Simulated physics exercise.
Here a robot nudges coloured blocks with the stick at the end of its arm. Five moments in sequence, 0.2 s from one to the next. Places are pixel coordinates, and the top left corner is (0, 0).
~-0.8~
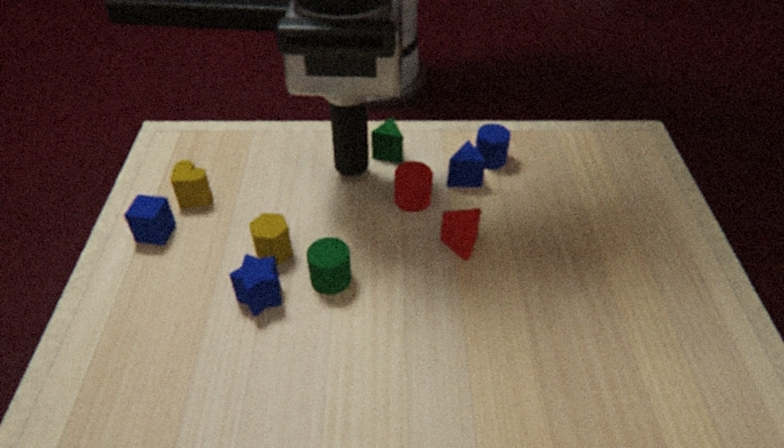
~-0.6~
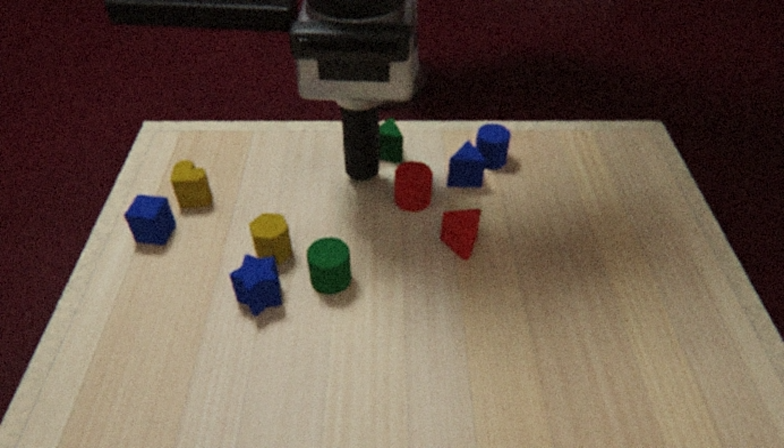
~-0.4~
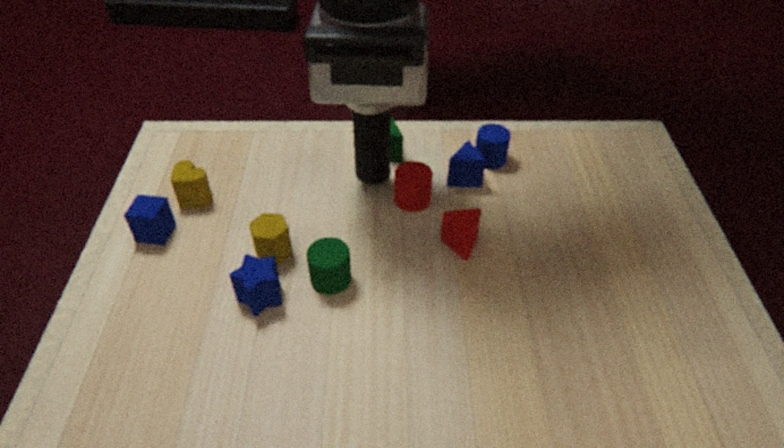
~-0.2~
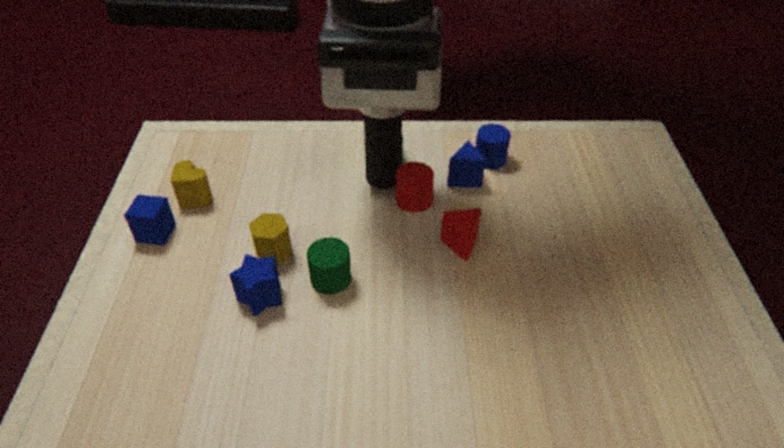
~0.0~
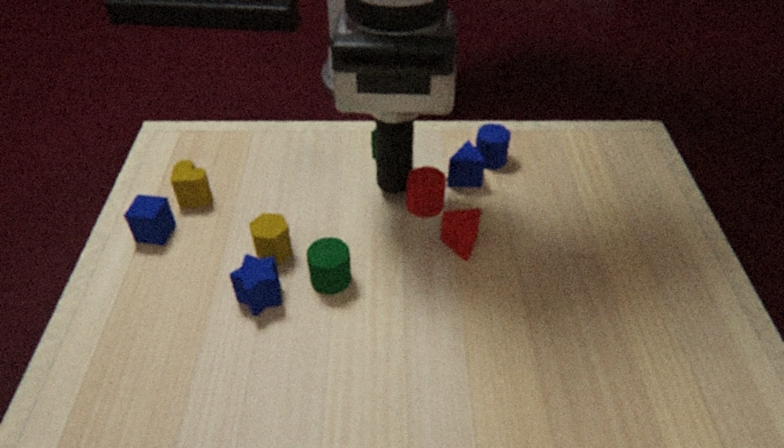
At the start, a robot arm holds its black stick just left of a red round block, among scattered blue, yellow, green and red blocks on a wooden board. The stick slides slowly right, passing in front of a green block, then nudges the red round block slightly right, toward the red triangular piece.
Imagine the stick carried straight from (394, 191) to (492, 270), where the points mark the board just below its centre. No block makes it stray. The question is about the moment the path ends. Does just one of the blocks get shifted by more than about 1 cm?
Going by the path, no.
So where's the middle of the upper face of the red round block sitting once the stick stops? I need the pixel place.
Final place: (502, 206).
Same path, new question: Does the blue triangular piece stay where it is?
I'd say yes.
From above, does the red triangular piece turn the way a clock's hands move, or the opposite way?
Overhead view: Anti-clockwise.
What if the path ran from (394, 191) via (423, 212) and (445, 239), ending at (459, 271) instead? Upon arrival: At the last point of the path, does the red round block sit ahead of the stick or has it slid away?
Prediction: Slipped aside.
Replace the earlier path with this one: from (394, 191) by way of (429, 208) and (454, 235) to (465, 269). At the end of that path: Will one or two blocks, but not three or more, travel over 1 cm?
Yes.
What follows on the original path. One third of the way, stick at (426, 205); red round block at (465, 194).
Two thirds of the way, stick at (459, 232); red round block at (497, 204); red triangular piece at (492, 235).
At the end, stick at (494, 261); green triangular piece in place; red round block at (502, 206); red triangular piece at (529, 258), turned 55° anticlockwise; blue triangular piece in place.
